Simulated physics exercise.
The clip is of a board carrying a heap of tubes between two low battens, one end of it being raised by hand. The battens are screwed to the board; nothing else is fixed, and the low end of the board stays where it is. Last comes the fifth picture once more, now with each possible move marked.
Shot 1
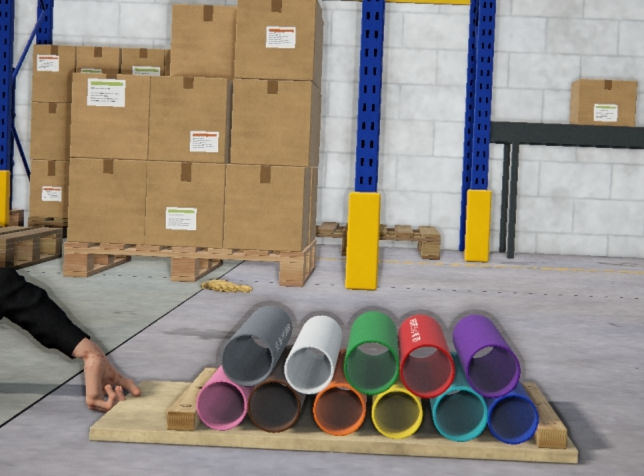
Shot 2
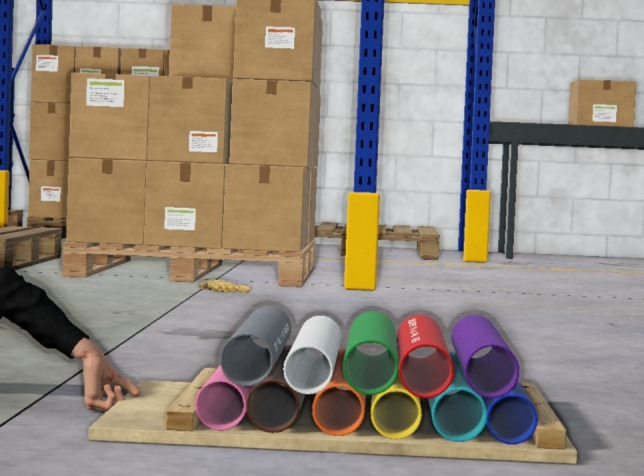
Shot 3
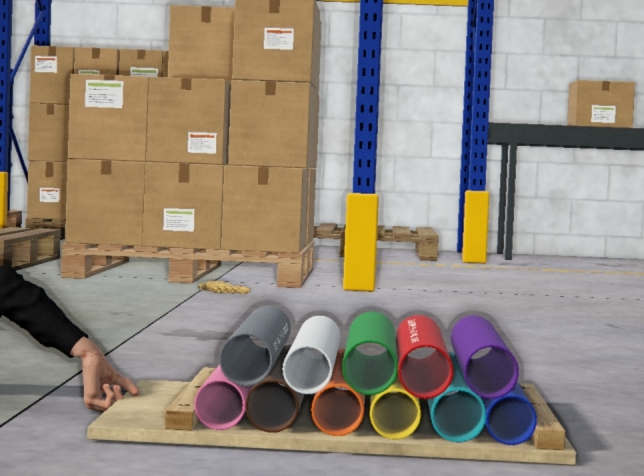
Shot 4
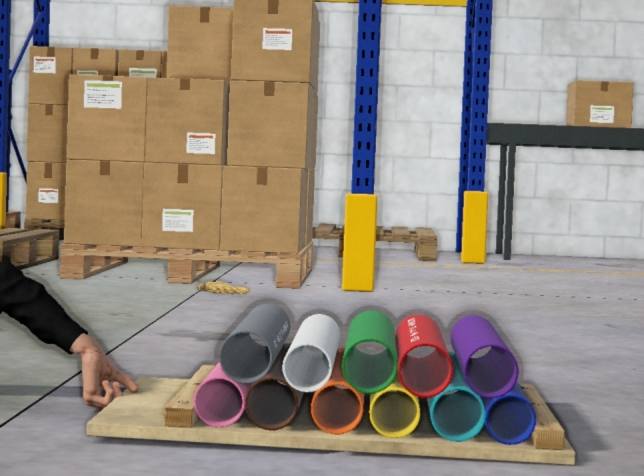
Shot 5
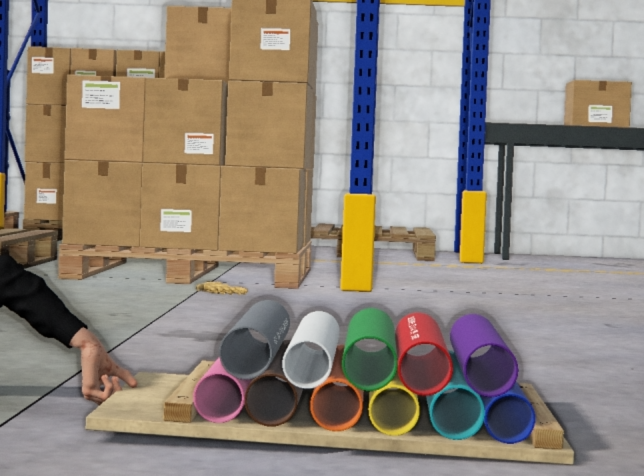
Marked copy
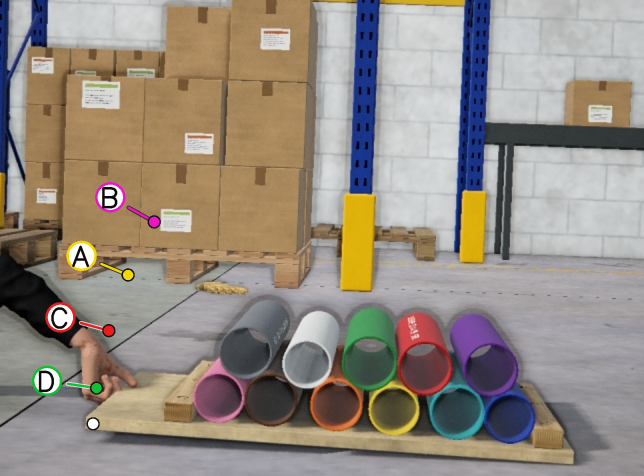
Colourful tubes sat stacked in two rows between wooden strips on a board in a warehouse, while a hand at the left end raised it very slightly, and the tubes stayed in their pile.
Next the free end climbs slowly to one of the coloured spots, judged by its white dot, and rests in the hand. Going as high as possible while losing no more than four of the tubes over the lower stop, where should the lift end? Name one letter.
Lift it to B and no more.
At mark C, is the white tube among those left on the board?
Yes, with C.
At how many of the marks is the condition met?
The number is four.
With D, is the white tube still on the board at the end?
Yes.
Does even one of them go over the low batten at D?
No, at D.
On the copy, A at (128, 275); B at (154, 222); C at (109, 331); D at (97, 388); the white dot at (93, 424).
On B. First, board at 17°.
Then, board at 27°.
Finally, board at 27°, three over the low batten (red, green, purple).
By contrast, A none over the low batten; C none over the low batten; D none over the low batten.
